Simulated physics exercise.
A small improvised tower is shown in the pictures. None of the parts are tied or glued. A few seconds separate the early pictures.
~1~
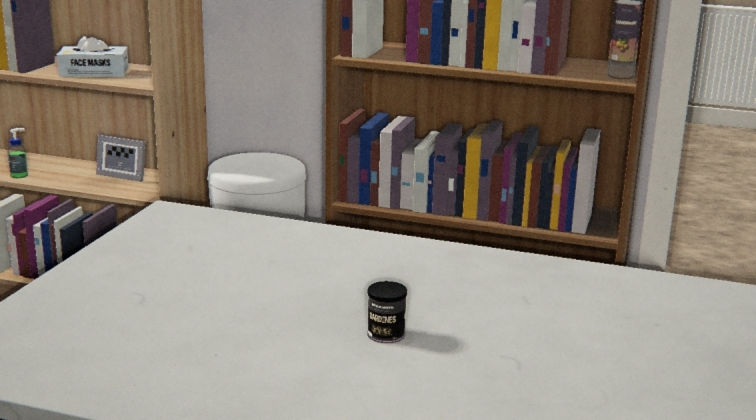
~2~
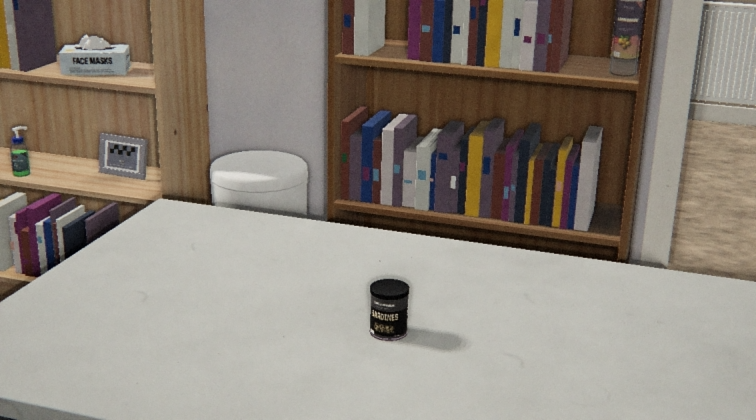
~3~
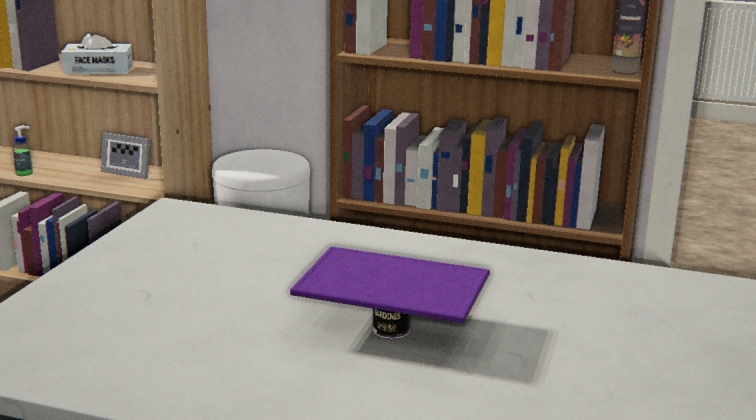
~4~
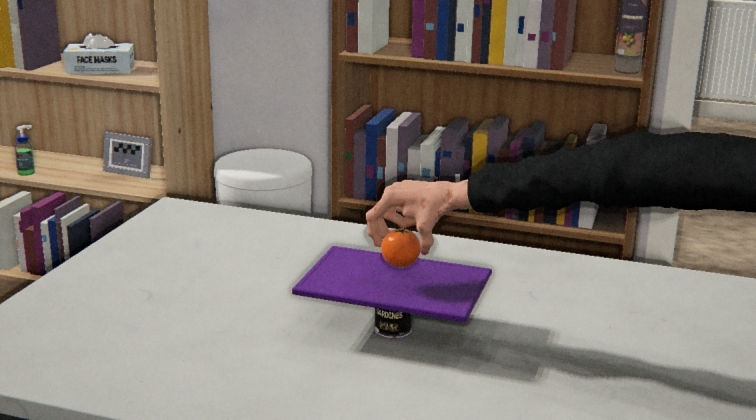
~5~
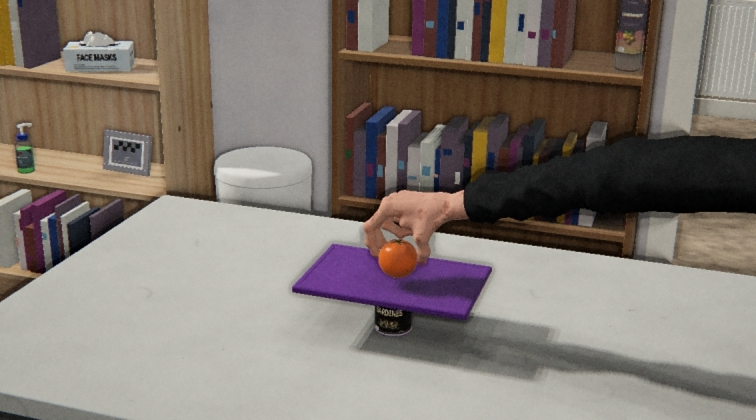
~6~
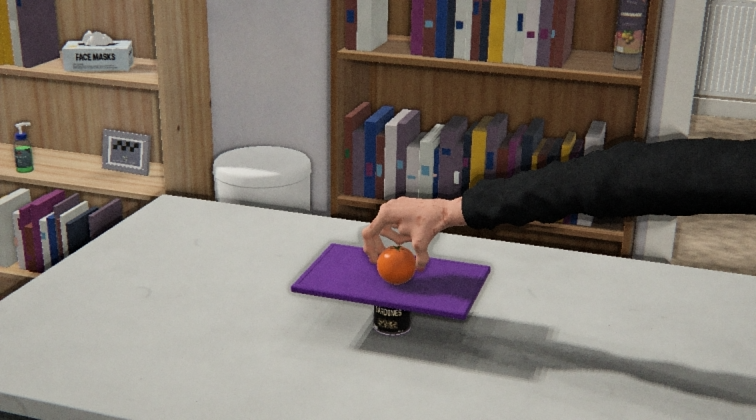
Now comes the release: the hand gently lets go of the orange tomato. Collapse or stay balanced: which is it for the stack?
Well, once it's let go, everything stays put there.
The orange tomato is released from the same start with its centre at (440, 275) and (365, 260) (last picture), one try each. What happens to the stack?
First try: Topples; second try: Stands.
Then, 0.80 s later than the last frame, all is still.
Then, 1.70 s later than the last frame, orange tomato resting near (397, 265).
When it is over, all 3 as before. End places, in pixels of the last picture, orange tomato near (397, 265). The stack holds.
